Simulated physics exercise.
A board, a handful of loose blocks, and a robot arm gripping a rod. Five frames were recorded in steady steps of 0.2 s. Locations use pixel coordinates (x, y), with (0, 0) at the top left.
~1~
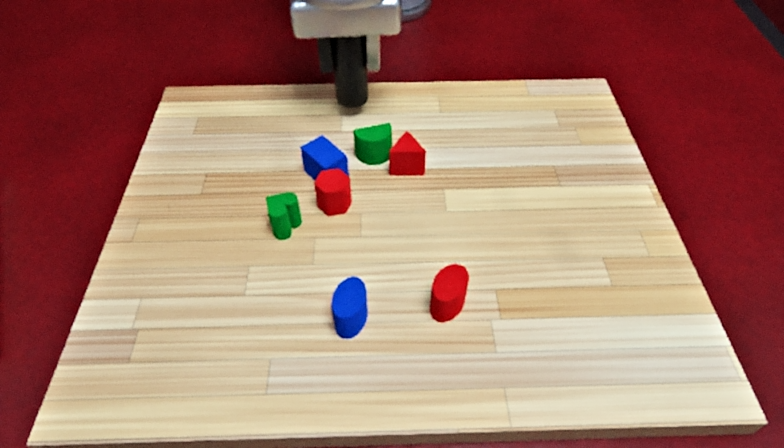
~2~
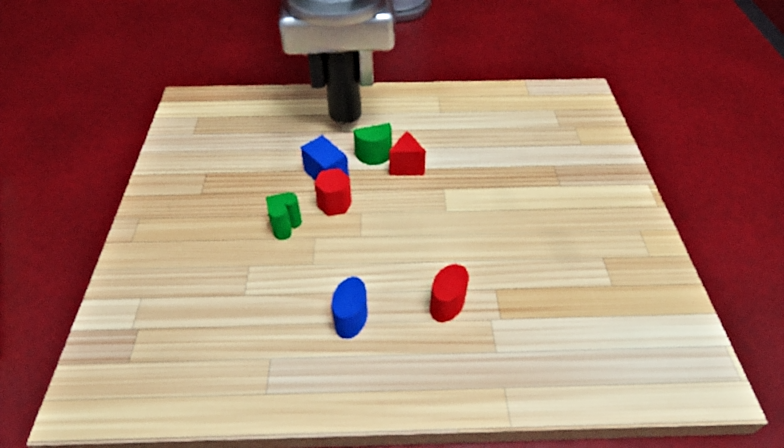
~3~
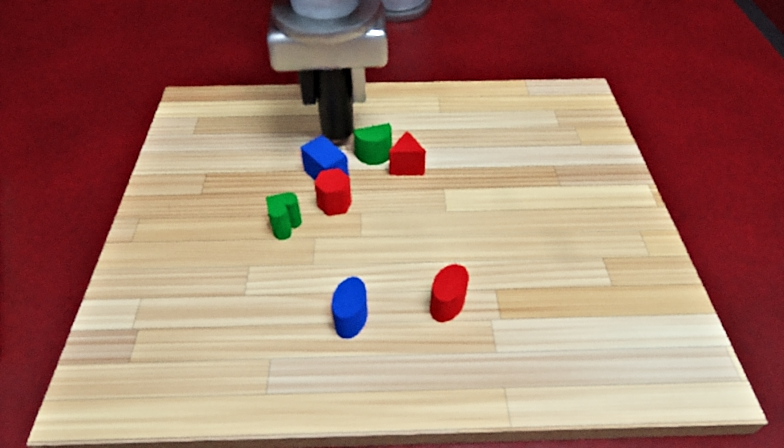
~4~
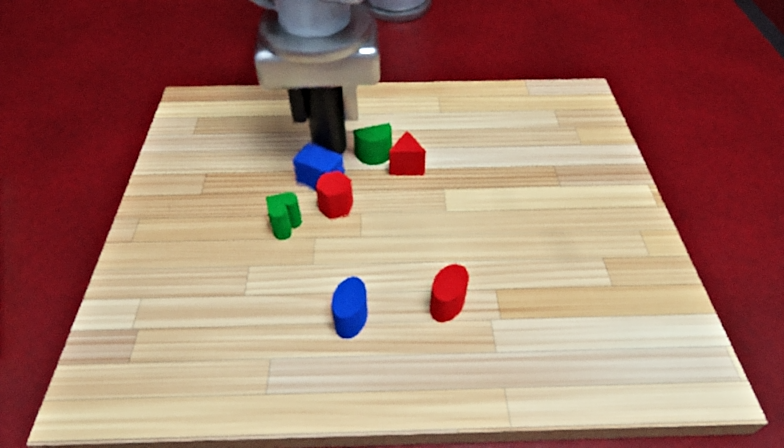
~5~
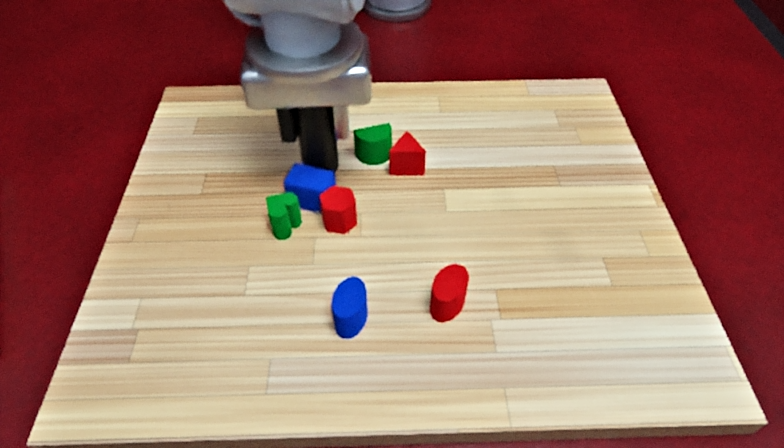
Robot arm lowering a dark rod toward the viewer, then pushing a blue block down-left and nudging the adjacent red hexagon.
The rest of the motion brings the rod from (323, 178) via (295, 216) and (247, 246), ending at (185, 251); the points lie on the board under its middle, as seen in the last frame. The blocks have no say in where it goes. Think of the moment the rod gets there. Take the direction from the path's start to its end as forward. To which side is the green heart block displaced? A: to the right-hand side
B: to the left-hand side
B.
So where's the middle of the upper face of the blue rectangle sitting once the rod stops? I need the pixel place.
I'd place it at (247, 250), taking the centre of its top.
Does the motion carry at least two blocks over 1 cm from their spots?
It seems so.
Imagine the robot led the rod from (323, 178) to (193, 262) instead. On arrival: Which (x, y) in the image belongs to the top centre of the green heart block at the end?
At the end it should sit near (265, 249).
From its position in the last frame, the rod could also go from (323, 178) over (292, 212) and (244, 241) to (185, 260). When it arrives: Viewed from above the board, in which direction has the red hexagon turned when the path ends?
My prediction: CCW.
The first path, step by step. One third of the way, rod (293, 204); green heart block (252, 240), turned 20° clockwise; blue rectangle (281, 218); red hexagon (338, 201), turned 20° anticlockwise.
Two thirds of the way, rod (243, 234); green heart block (224, 279); blue rectangle (247, 250), turned 30° anticlockwise; red hexagon (338, 201), turned 20° anticlockwise.
At the end, rod (179, 239); green heart block (224, 279); blue rectangle (247, 250), turned 30° anticlockwise; red hexagon (338, 201), turned 20° anticlockwise; green D-shaped block still.
